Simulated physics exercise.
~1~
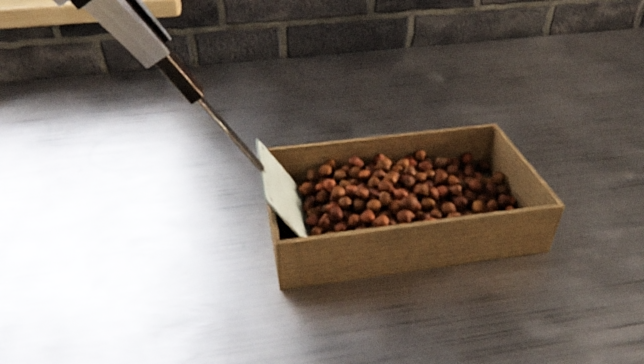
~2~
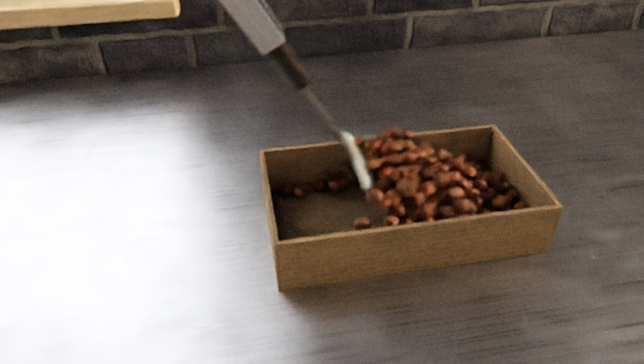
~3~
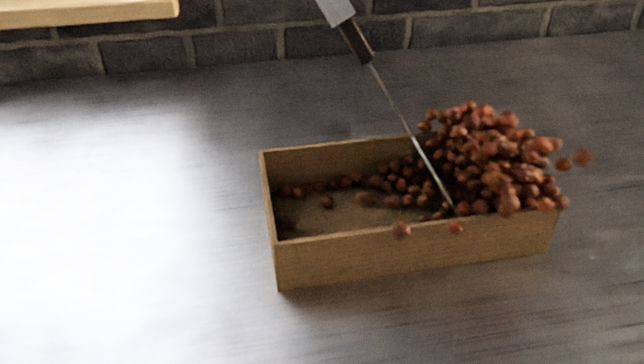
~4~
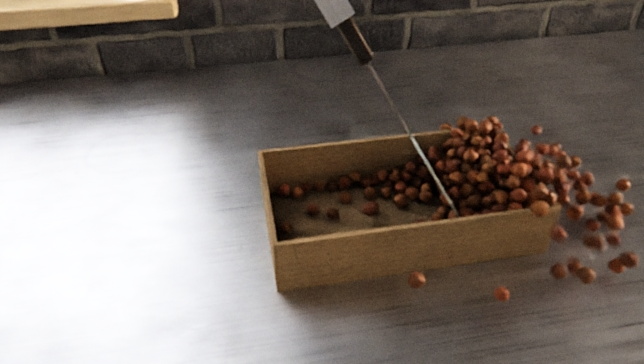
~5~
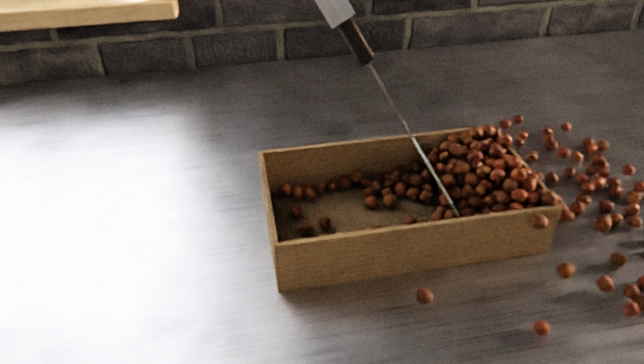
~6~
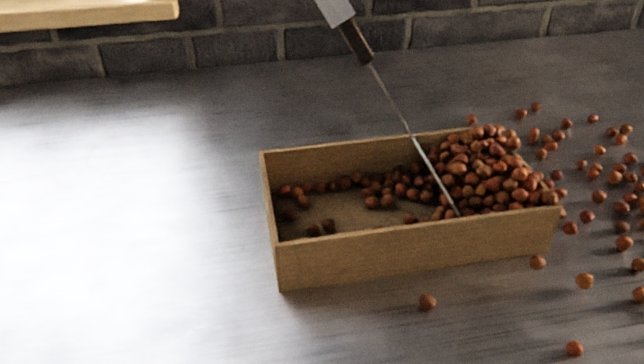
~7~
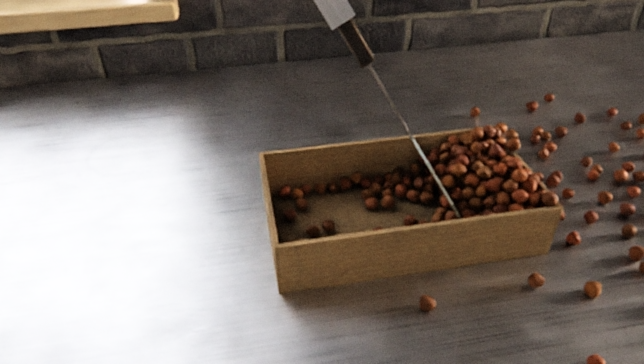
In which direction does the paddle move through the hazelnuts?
The paddle moves to the right, pushing the hazelnuts toward the right end of the tin.
